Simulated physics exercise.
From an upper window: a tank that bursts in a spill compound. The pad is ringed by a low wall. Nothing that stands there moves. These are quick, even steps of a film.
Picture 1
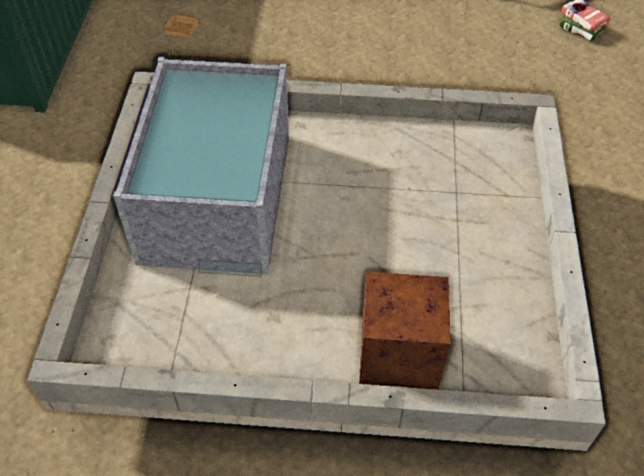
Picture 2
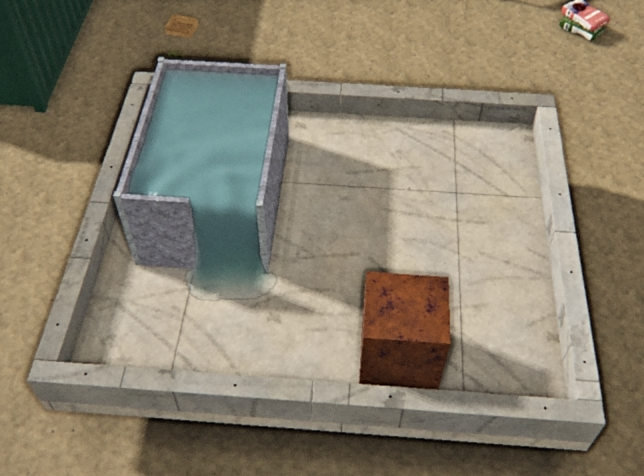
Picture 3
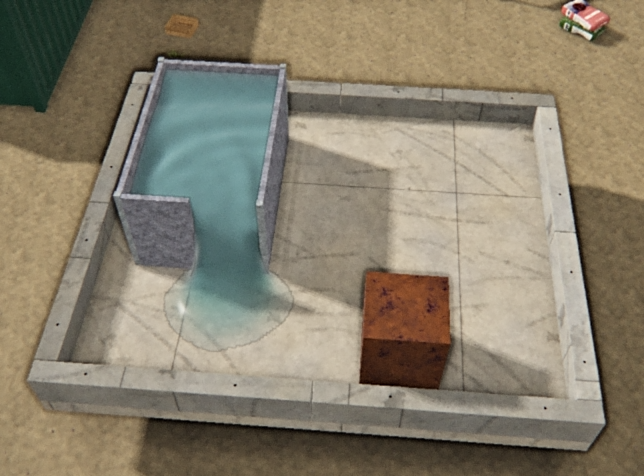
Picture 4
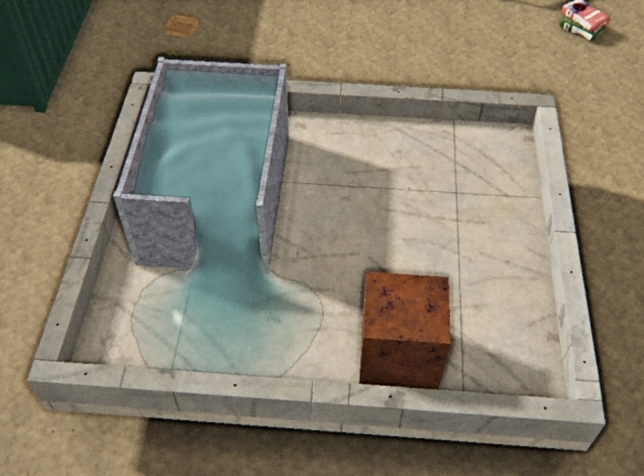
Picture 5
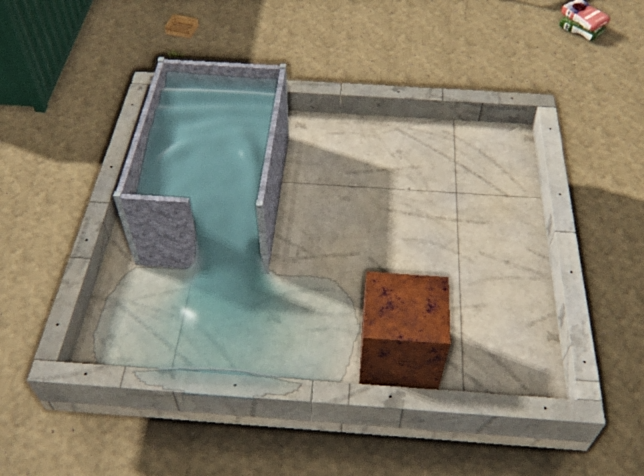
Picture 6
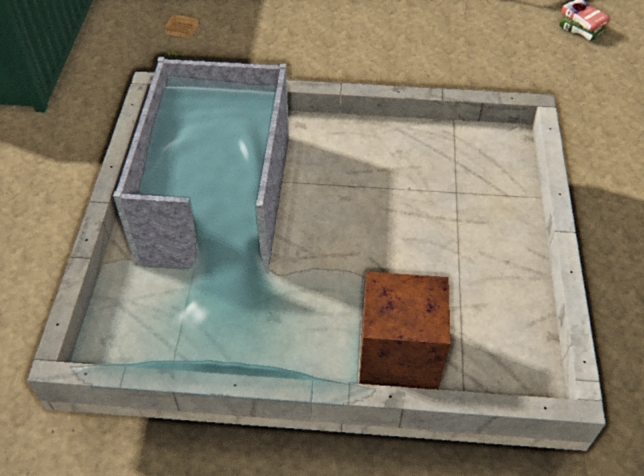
Walled concrete pad seen from above, water pouring through a gap in a gray tank and spreading to a rusty-brown block.
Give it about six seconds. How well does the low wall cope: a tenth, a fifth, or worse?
It loses a tenth to a fifth.
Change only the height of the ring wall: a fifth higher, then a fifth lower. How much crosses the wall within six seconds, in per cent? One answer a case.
Roughly 6 per cent, then 18 per cent.
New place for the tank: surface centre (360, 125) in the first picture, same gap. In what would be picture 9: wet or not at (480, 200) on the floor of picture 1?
Answer: Not flooded.
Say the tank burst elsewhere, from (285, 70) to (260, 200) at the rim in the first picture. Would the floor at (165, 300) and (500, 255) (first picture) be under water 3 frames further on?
In that order: No water, awash.
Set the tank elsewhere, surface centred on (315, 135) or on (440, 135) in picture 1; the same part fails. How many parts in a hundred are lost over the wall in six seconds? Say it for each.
In turn 10 and 16 per cent.
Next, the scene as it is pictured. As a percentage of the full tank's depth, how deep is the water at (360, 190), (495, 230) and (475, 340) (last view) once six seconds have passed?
About 12, 14 and 2 per cent.
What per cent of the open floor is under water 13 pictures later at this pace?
About 70 per cent.
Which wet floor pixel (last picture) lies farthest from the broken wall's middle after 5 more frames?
At about (564, 412).
A moment on, water covers 30 % of the floor; the low wall has let 1 % over.
Next, water covers 35 % of the floor; the low wall has let 4 % over.
Then, water covers 60 % of the floor; the low wall has let 12 % over.
Later, water covers 80 % of the floor; the low wall has let 13 % over.
In the end, water covers 80 % of the floor; the low wall has let 13 % over.
